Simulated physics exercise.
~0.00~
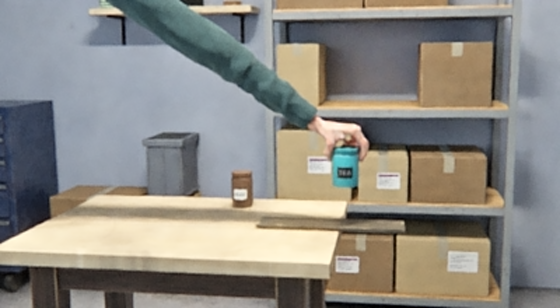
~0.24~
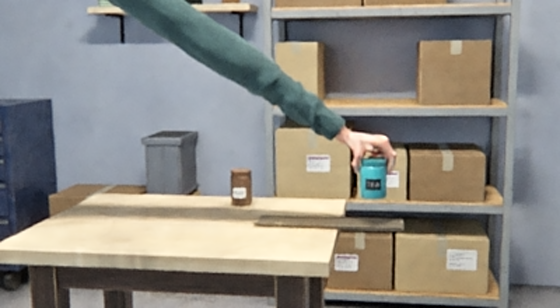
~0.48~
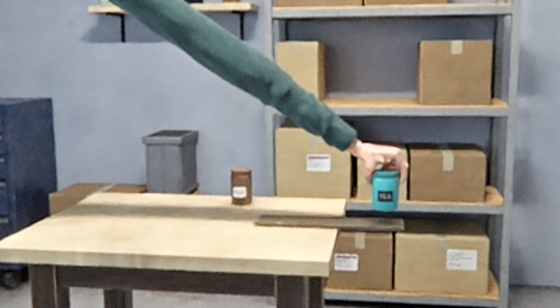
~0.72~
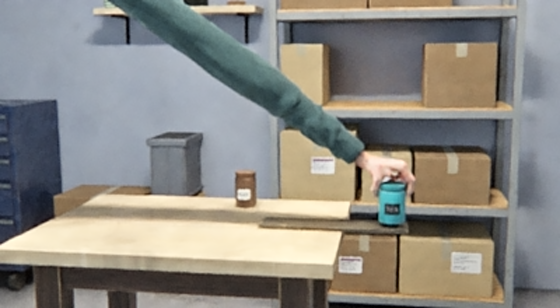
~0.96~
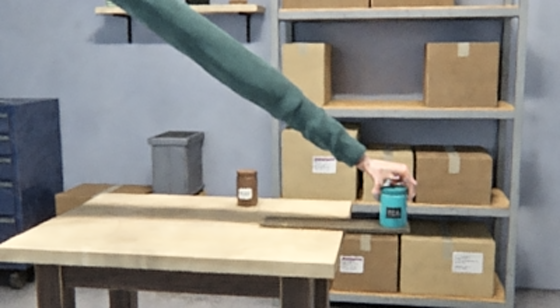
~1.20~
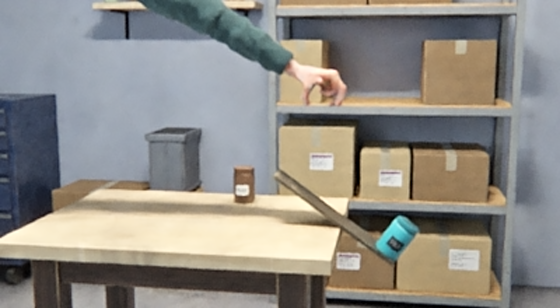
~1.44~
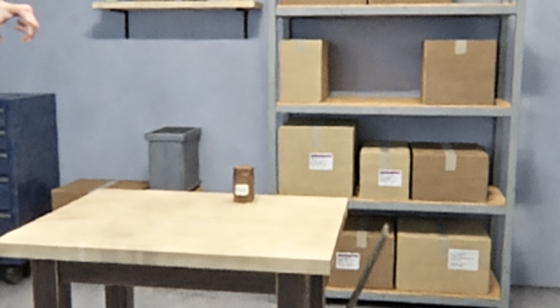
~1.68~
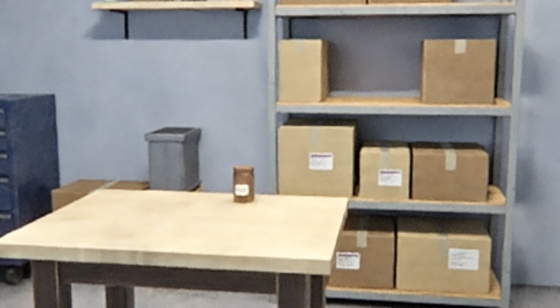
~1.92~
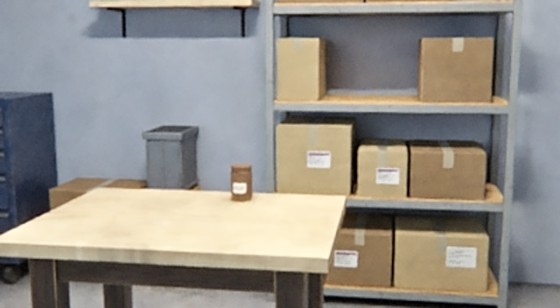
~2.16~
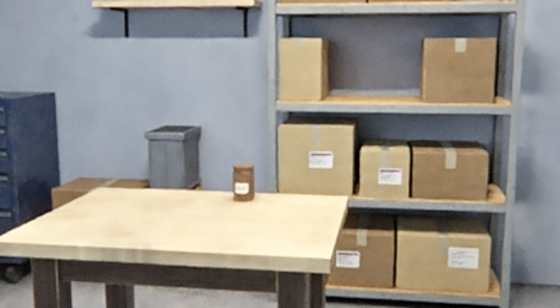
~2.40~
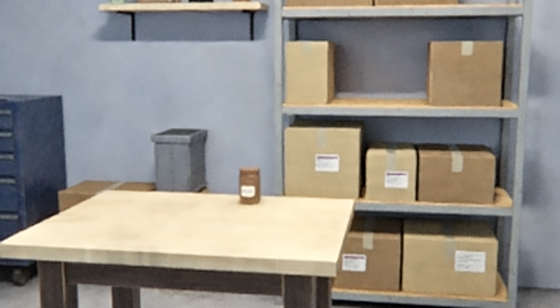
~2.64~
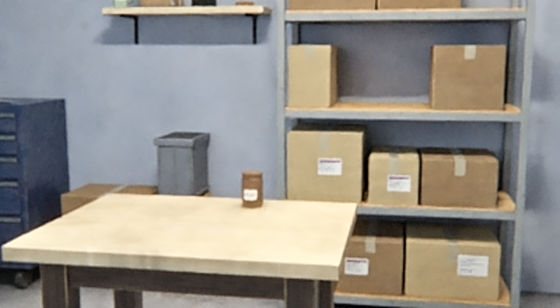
Turquoise jar being set by a hand on a plank overhanging a table, tipping it off the edge; brown jar stays put.
